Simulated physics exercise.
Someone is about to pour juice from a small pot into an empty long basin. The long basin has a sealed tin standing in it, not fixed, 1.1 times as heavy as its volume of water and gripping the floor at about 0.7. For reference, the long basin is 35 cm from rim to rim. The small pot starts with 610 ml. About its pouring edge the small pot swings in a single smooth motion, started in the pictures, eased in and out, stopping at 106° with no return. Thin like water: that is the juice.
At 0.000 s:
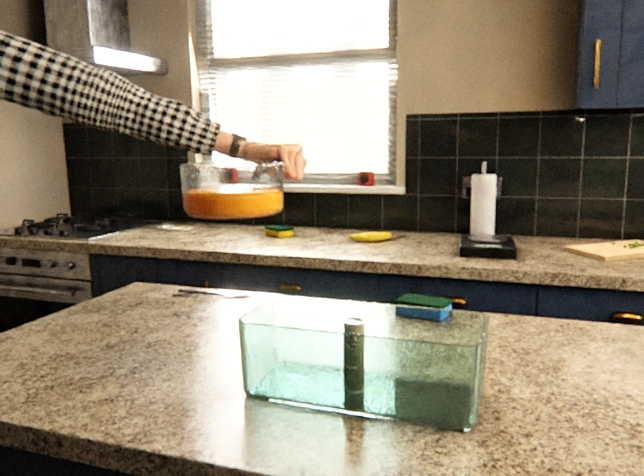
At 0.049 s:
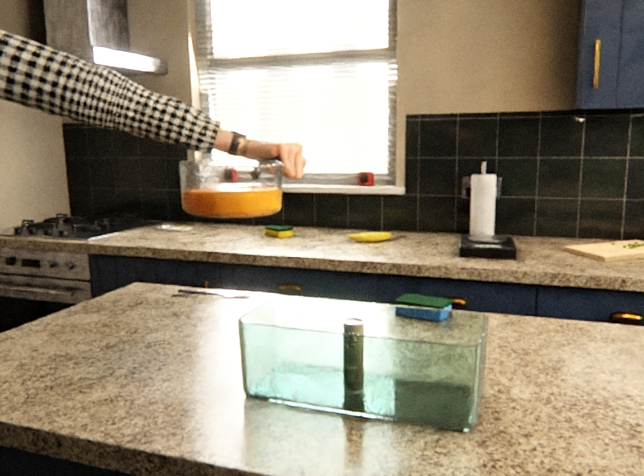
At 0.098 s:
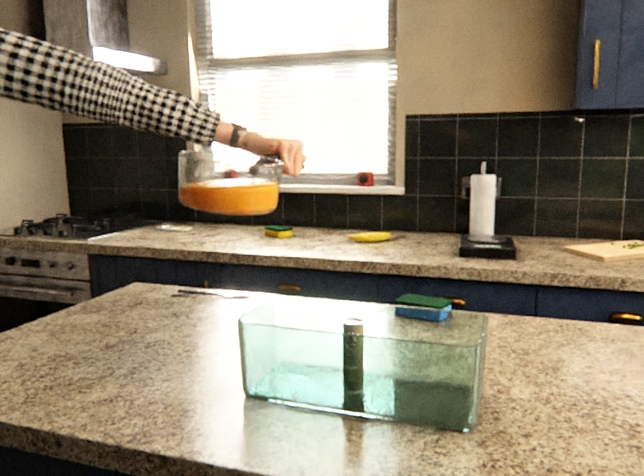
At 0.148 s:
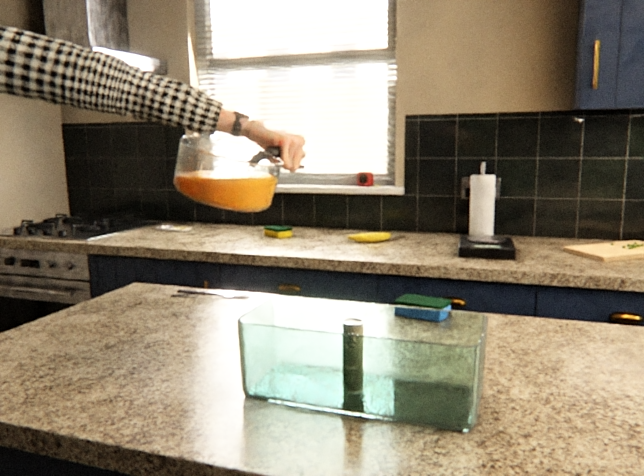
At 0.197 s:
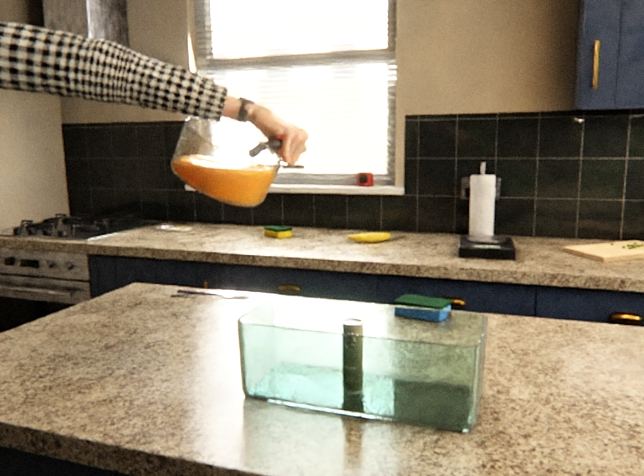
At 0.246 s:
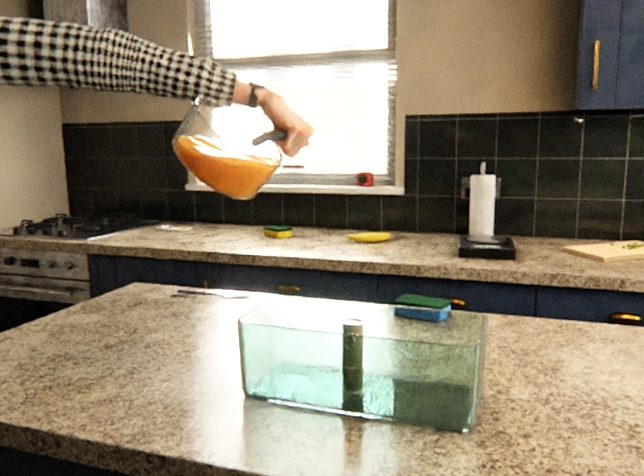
A hand in a black-and-white checked sleeve held a small clear pot of orange juice above a kitchen counter, then steadily tilted it to the right, over toward a long glass basin standing below.
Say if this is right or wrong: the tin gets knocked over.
Wrong, it stays standing.
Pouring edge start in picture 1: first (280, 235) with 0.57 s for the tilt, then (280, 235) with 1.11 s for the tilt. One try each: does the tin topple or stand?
First it stays on its base; then it tips over.
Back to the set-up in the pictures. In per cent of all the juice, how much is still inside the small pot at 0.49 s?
Some 36 % of it is still there.
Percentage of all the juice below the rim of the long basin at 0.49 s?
Some 0 per cent.
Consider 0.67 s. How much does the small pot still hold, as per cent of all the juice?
Around 4 in a hundred.
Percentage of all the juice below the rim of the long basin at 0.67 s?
60 per cent, give or take a little.
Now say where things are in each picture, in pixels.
In the first picture, it leans 0°; its right rim is at (278, 166); the juice meets the walls at (194, 189) and (278, 191); the long basin's rim runs from (256, 308) to (485, 331); the tin's top is at (354, 324).
In the second picture, it leans 2°; its right rim is at (278, 166); the juice meets the walls at (193, 188) and (278, 188).
In the third picture, it leans 8°; its right rim is at (277, 166); the juice meets the walls at (190, 183) and (276, 183).
In the fourth picture, it leans 17°; its right rim is at (277, 167); the juice meets the walls at (187, 173) and (274, 176).
In the fifth picture, it leans 28°; its right rim is at (276, 167); the juice meets the walls at (184, 156) and (274, 170).
In the sixth picture, it leans 42°; its right rim is at (276, 167); the juice meets the walls at (187, 136) and (276, 163).
After 0.49 s the tilt is 101° and 36 per cent is still to pour; the tin stands where it began.
After 0.67 s the tilt is 106° and 4 per cent is still to pour; the tin stands where it began.
After 0.86 s the tilt is 106° and 0 per cent is still to pour; the tin stands where it began.
After 1.07 s the tilt is 106° and 0 per cent is still to pour; the tin stands where it began.
In the end the tin stands where it began.
